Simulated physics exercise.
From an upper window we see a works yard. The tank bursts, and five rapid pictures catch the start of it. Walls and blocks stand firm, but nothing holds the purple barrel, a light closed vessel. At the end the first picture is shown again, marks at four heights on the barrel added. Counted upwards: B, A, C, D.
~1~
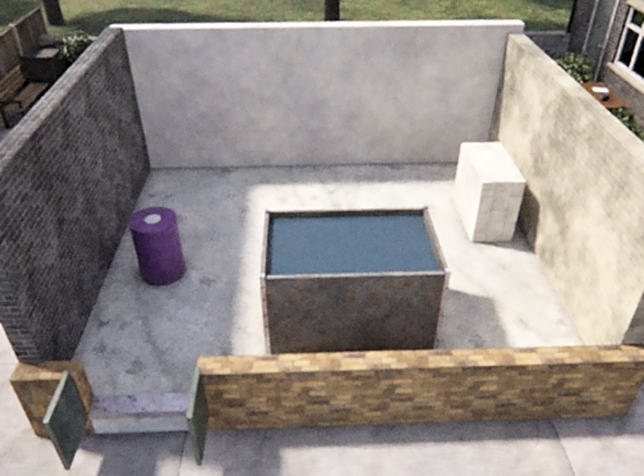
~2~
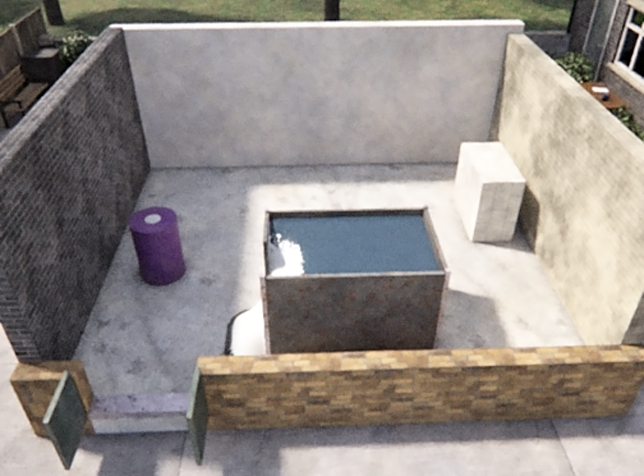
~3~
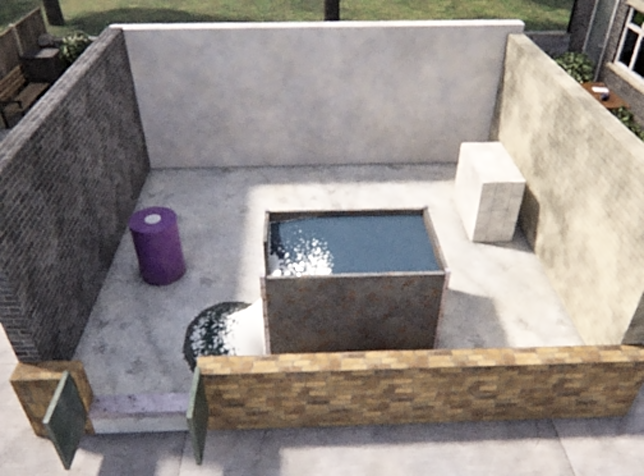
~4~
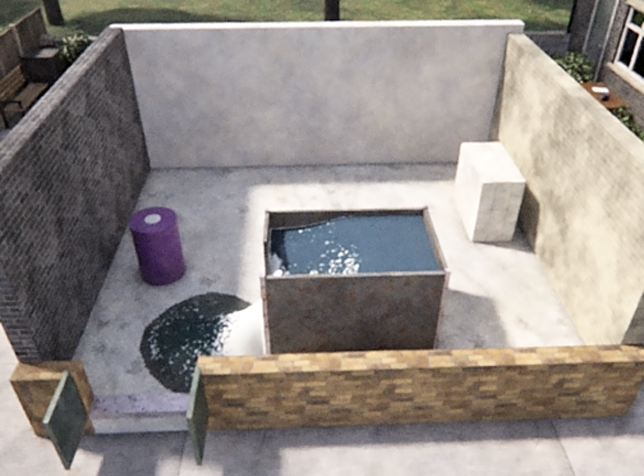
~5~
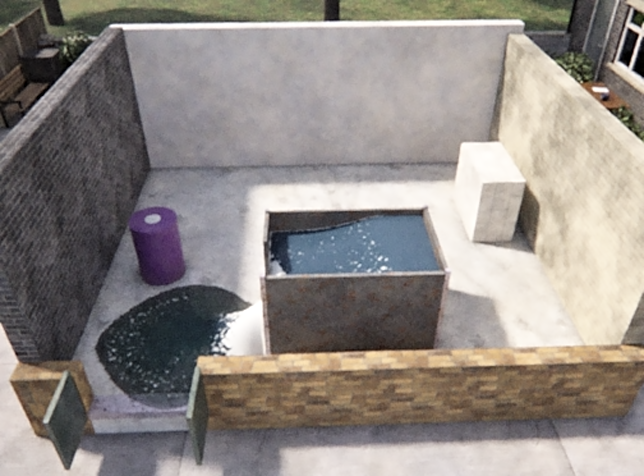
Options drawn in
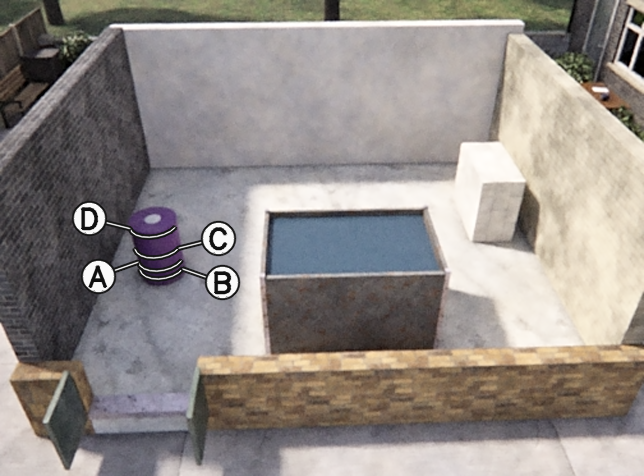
Water pouring from the left side of a full tank in a walled yard, spreading in a dark pool across the ground.
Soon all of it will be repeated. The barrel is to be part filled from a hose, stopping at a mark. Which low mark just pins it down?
C.
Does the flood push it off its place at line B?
Yes.
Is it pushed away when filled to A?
Yes, it does.
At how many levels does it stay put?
Two of the four.
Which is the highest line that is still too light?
That would be A.
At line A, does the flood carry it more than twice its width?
No, less.
In white, A at (156, 271); B at (158, 279); C at (153, 258); D at (149, 237); from the bottom up B, A, C, D.
Choosing A, it is pushed about half its own width away.
Choosing B, it is pushed about twice its own width away.
Choosing C, it does not move.
Choosing D, it does not move.
